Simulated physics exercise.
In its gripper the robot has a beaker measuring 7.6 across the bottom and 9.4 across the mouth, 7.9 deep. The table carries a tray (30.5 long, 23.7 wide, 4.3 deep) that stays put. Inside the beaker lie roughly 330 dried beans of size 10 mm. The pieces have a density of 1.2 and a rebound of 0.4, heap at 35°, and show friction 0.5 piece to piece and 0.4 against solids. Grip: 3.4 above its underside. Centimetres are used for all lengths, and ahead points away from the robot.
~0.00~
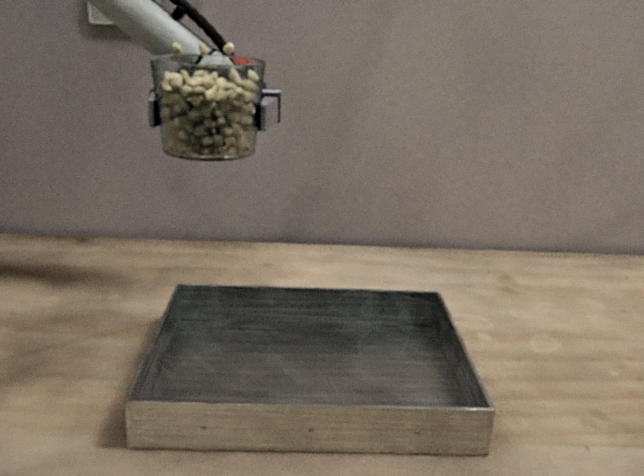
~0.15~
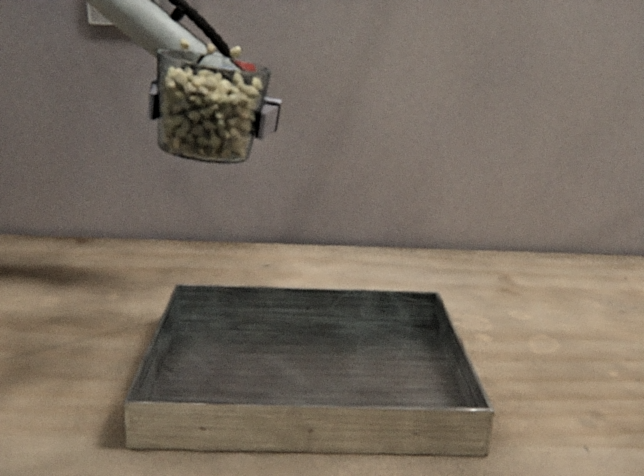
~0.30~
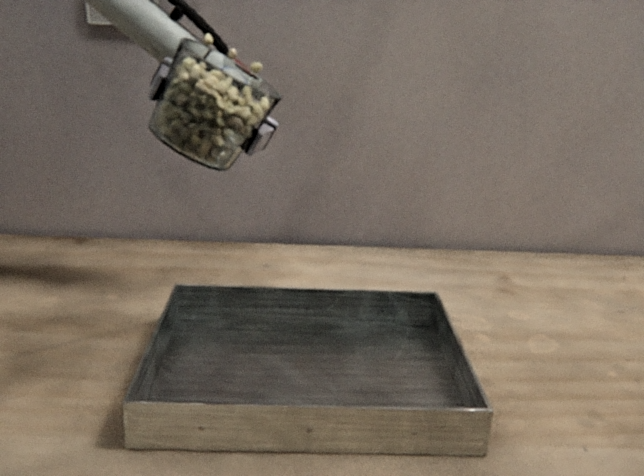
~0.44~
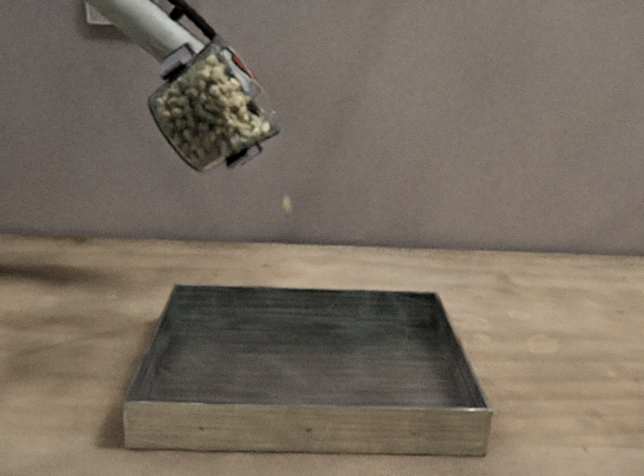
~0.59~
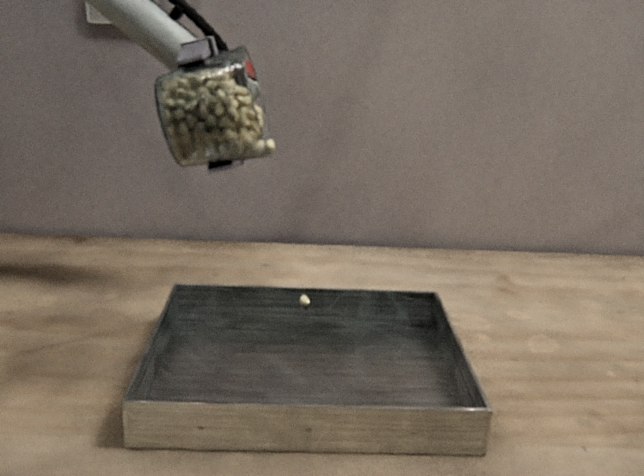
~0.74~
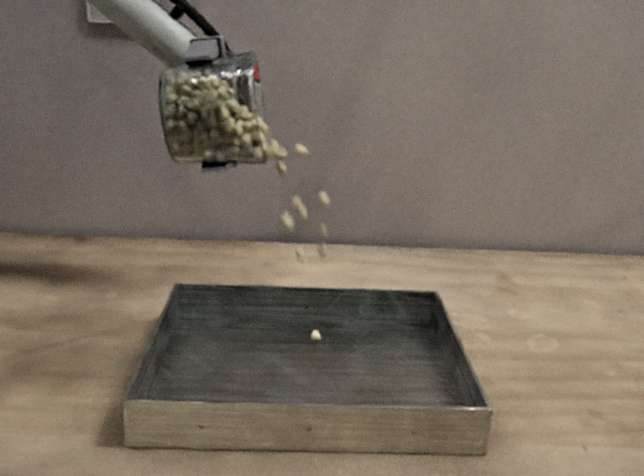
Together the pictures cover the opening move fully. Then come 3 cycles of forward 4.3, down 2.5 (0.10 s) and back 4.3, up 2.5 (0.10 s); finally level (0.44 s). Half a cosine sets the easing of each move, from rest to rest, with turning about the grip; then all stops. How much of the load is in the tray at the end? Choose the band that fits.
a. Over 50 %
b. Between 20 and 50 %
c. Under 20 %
Option a: Over 50 %.
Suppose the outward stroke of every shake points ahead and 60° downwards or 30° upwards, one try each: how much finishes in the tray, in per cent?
You'd get some 60 per cent with the first setting and some 95 per cent with the second.
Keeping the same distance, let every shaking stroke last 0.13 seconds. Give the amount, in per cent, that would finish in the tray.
About 80 per cent in that case.
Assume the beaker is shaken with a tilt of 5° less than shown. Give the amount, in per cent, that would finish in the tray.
Then something close to 65 in a hundred.
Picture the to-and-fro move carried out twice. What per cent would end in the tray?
It would come to around 70 %.
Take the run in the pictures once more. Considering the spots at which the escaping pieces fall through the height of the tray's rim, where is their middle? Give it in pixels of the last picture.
(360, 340).
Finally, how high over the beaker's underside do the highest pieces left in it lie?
Height at rest: Approx. 4.0 cm.
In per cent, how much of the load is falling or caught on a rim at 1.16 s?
Roughly 12 per cent.
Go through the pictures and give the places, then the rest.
The beaker middle at (209, 108), level; upper third of the load around (206, 93), from x 165 to 255, top at y 50; 328 in the beaker, in the first frame.
The beaker middle at (209, 109), tilted 8° forward; upper third of the load around (205, 93), from x 165 to 255, top at y 45, in the second frame.
The beaker middle at (210, 109), tilted 28° forward; upper third of the load around (201, 91), from x 160 to 265, top at y 40; 327 in the beaker, 1 in flight or on a rim, in the third frame.
The beaker middle at (212, 111), tilted 54° forward; upper third of the load around (204, 92), from x 160 to 285, top at y 60; 327 in the beaker, 1 in flight or on a rim, in the fourth frame.
The beaker middle at (213, 113), tilted 74° forward; upper third of the load around (204, 94), from x 165 to 305, top at y 75; 327 in the beaker, 1 in the tray, in the fifth frame.
The beaker middle at (214, 113), tilted 82° forward; upper third of the load around (197, 97), from x 170 to 325, top at y 75; 316 in the beaker, 1 in the tray, 11 in flight or on a rim, in the sixth frame.
After 1.16 s, tilted 82° forward, highest piece 27 above the table; 168 in the tray, 119 in the beaker, 1 on the table or floor, 40 in flight or on a rim.
After 1.57 s, tilted 38° forward, highest piece 28 above the table; 263 in the tray, 59 in the beaker, 2 on the table or floor, 4 in flight or on a rim.
After 1.98 s, level, highest piece 28 above the table; 267 in the tray, 59 in the beaker, 2 on the table or floor.
After 3.03 s, level, highest piece 28 above the table; 267 in the tray, 59 in the beaker, 2 on the table or floor.
In the end, 267 in the tray, 59 in the beaker, 2 on the table or floor. That is 81 % in the tray.
